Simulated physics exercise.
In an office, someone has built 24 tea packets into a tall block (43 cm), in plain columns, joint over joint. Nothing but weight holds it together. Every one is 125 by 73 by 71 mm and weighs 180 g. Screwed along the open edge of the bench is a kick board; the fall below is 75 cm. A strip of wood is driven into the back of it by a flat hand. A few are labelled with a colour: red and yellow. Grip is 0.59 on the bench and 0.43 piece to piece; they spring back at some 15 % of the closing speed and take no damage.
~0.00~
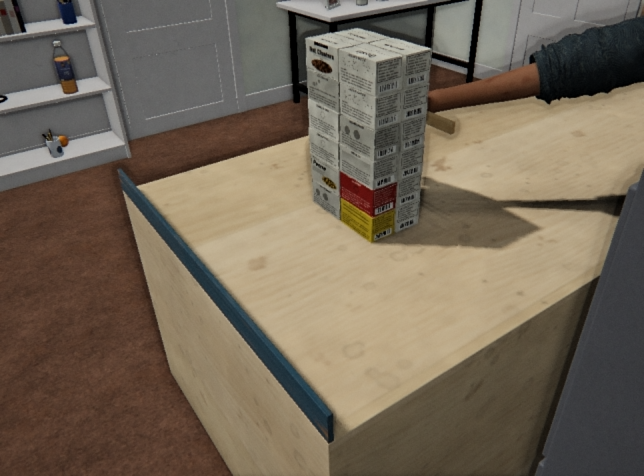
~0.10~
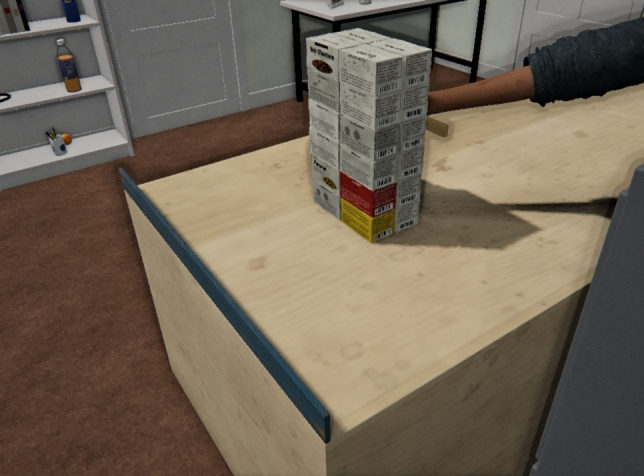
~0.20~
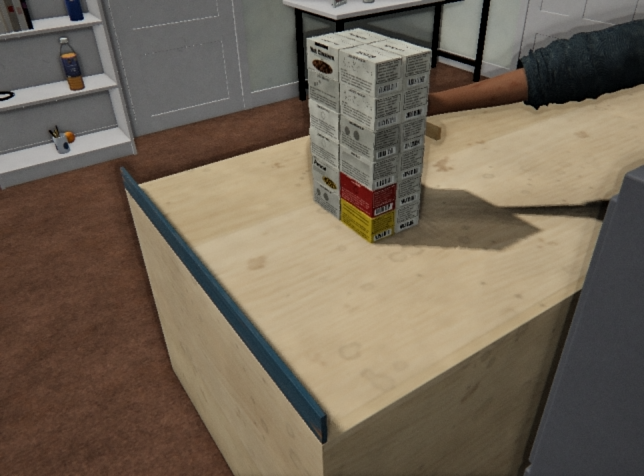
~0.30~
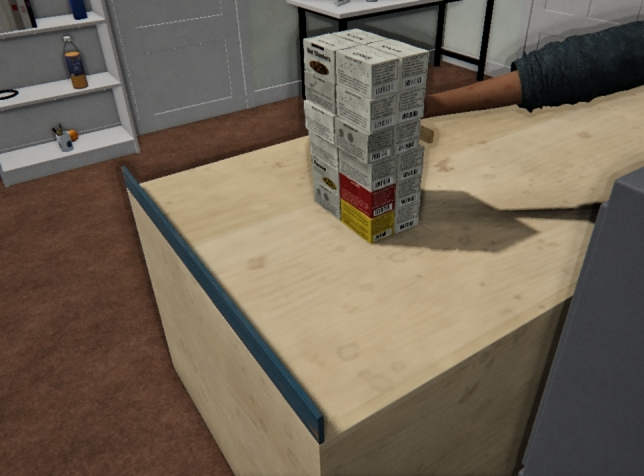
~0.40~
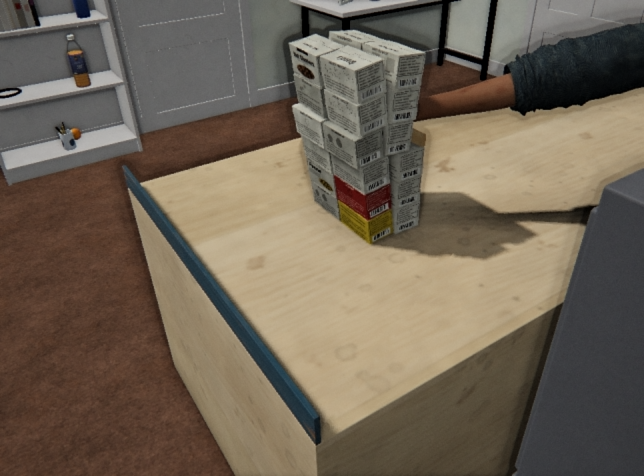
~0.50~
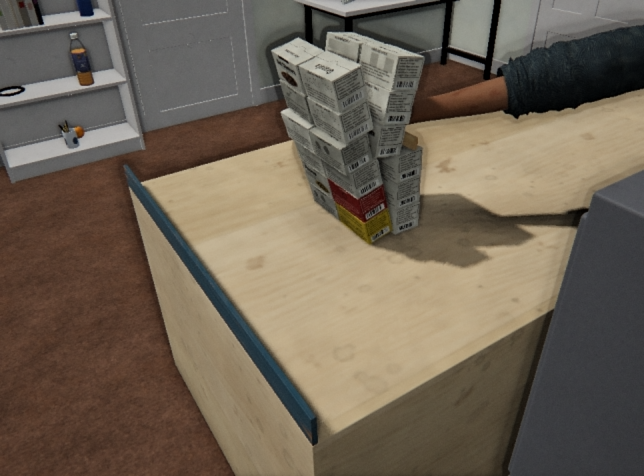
A hand pushing a wooden strip into a stack of small boxes on a bench, the columns splitting apart and leaning left.
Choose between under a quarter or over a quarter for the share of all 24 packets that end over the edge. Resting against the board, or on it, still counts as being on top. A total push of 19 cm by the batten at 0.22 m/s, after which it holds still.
I would say under a quarter of them.
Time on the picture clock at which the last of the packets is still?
Close to 2.5 seconds.
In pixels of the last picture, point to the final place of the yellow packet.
Somewhere around pixel (341, 227).
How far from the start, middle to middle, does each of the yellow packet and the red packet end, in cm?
Yellow shifts 8 cm and red shifts 16 cm.
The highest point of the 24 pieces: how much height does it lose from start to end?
I'd say it's about 14 cm lower than before.
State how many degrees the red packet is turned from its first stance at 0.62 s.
Its tilt comes to about 25° at that moment.
After 0.62 s, none of the 24 packets over the edge, 23 disturbed; red packet 26° from how it stood; yellow packet 26° from how it stood.
After 0.76 s, none of the 24 packets over the edge, 23 disturbed; red packet 49° from how it stood; yellow packet 49° from how it stood.
After 0.92 s, none of the 24 packets over the edge, 23 disturbed; yellow packet on its side; red packet on its side.
After 1.50 s, 2 of the 24 packets over the edge; red packet on its side; yellow packet on its side.
In the end (2.5 s), 2 of the 24 packets over the edge; red packet on its side; yellow packet on its side. That is 8 per cent. From the last view, middles, red packet near (314, 238), yellow packet near (341, 227).
